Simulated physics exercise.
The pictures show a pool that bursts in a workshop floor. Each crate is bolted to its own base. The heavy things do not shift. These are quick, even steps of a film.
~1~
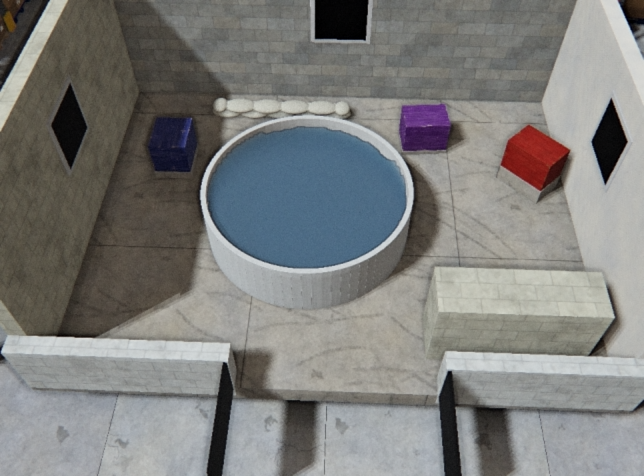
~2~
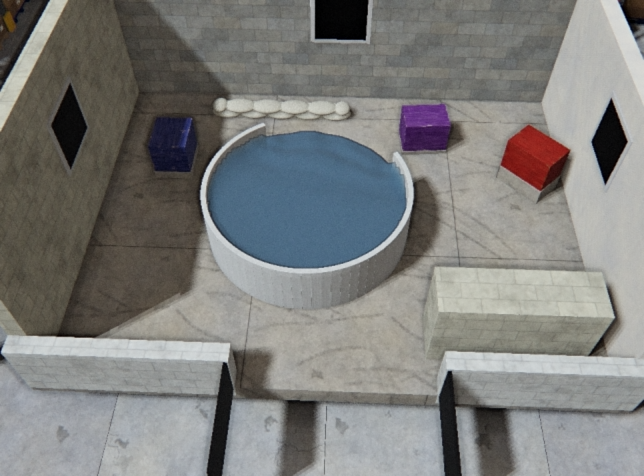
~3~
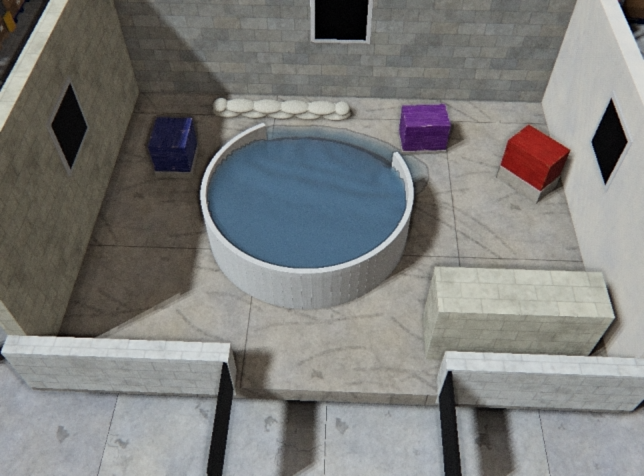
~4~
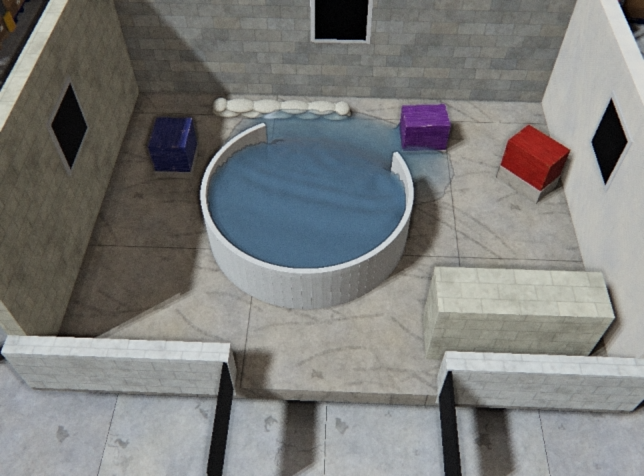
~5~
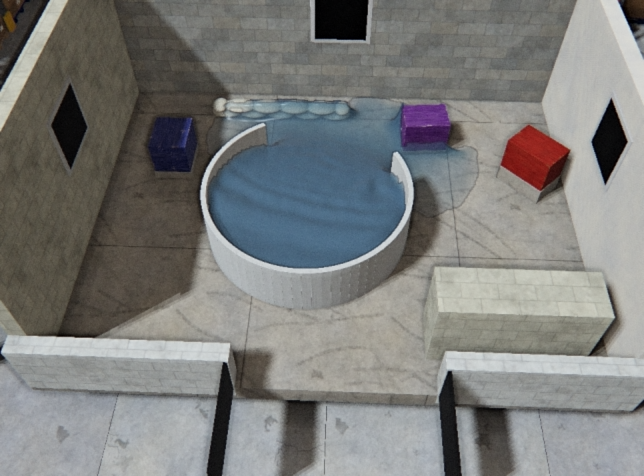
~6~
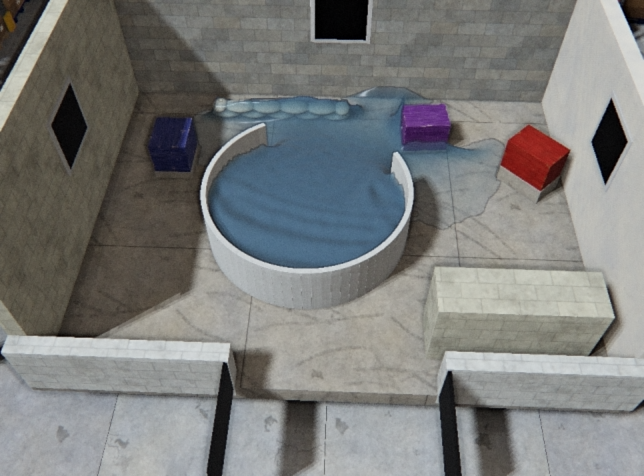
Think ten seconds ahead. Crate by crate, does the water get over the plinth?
One by one: The red crate is wetted; the purple crate is wetted; the blue crate is wetted.
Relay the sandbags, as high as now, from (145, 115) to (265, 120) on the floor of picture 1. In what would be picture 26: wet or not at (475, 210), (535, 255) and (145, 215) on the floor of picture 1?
As listed: Wet, covered, under water.
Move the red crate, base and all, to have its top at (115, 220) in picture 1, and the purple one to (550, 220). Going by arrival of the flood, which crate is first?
I say the blue crate.
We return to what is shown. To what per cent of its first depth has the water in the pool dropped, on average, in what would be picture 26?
About 30 per cent.
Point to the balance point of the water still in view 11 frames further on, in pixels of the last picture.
Close to (337, 170).
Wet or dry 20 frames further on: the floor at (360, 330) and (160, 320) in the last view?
As listed: Not flooded, clear.
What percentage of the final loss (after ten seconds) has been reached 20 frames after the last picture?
Roughly 0 per cent.
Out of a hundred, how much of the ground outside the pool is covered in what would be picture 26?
About 70 per cent.
A moment on, water covers 35 % of the floor; the red crate water round its plinth, the purple crate water round its plinth, the blue crate water round its plinth.
Next, water covers 50 % of the floor; the red crate water round its plinth, the purple crate water round its plinth, the blue crate water round its plinth.
Then, water covers 70 % of the floor; the red crate water round its plinth, the purple crate water round its plinth, the blue crate water round its plinth.
Later, water covers 100 % of the floor; the red crate water round its plinth, the purple crate water round its plinth, the blue crate water round its plinth.
In the end, water covers 100 % of the floor; the red crate was topped, the purple crate was topped, the blue crate was topped.
